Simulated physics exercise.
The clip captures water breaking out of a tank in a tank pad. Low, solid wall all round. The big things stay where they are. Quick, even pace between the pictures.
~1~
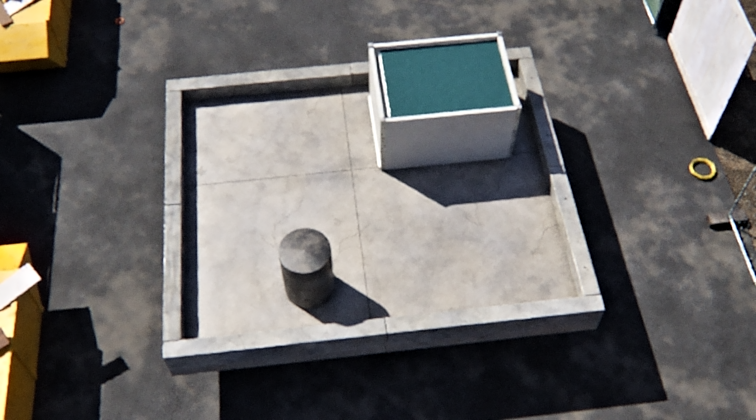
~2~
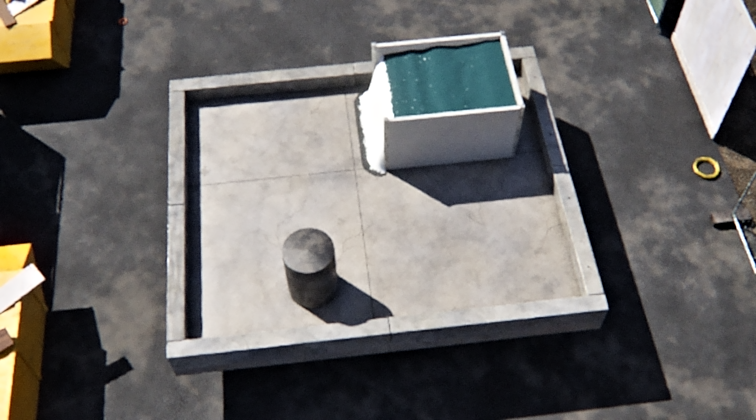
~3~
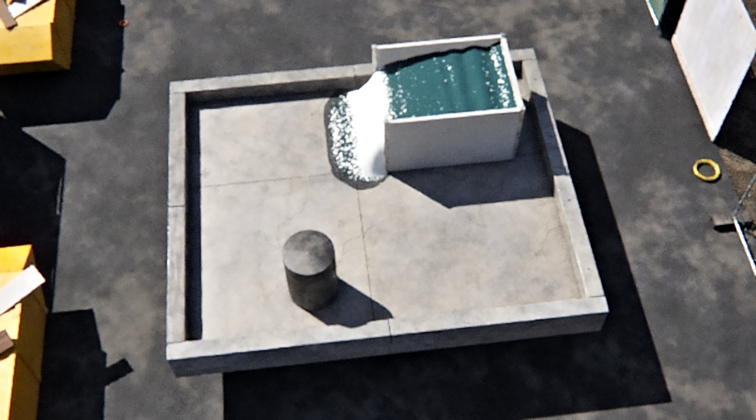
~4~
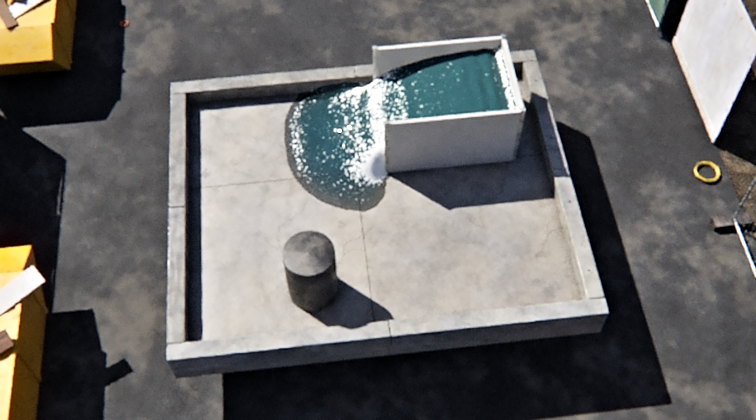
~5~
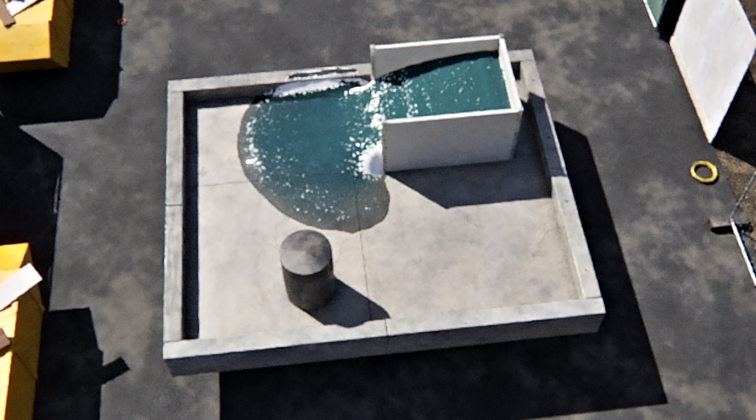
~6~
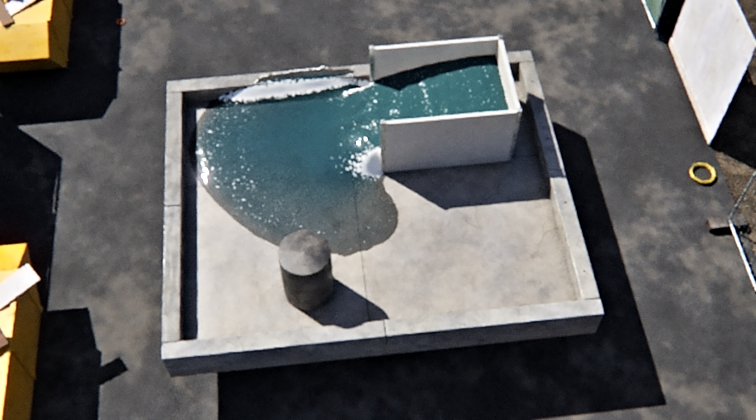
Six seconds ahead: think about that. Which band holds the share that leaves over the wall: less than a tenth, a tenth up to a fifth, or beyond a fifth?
That share is beyond a fifth.
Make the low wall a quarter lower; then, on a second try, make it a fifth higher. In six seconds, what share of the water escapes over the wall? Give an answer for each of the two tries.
About 34 per cent, then about 14 per cent.
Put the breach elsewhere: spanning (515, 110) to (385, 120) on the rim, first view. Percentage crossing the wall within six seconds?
Around 18 percent.
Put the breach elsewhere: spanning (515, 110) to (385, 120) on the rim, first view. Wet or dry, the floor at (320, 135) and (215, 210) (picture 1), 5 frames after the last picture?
One after the other: Not flooded, not flooded.
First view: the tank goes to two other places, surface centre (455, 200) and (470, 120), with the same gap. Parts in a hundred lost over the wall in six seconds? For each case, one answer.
Roughly 16 per cent in the first case and 14 per cent in the second.
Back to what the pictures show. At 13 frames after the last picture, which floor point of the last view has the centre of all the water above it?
Near (293, 177) in the last view.
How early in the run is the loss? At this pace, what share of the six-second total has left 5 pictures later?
Note - share reached: 10 %.
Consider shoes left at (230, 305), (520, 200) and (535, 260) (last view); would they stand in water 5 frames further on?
First spot swamped, second spot spared, third spot spared.
A moment on, water covers 45 % of the floor; the low wall has let 0 % over.
Next, water covers 50 % of the floor; the low wall has let 2 % over.
Then, water covers 55 % of the floor; the low wall has let 17 % over.
Later, water covers 75 % of the floor; the low wall has let 23 % over.
In the end, water covers 85 % of the floor; the low wall has let 23 % over.
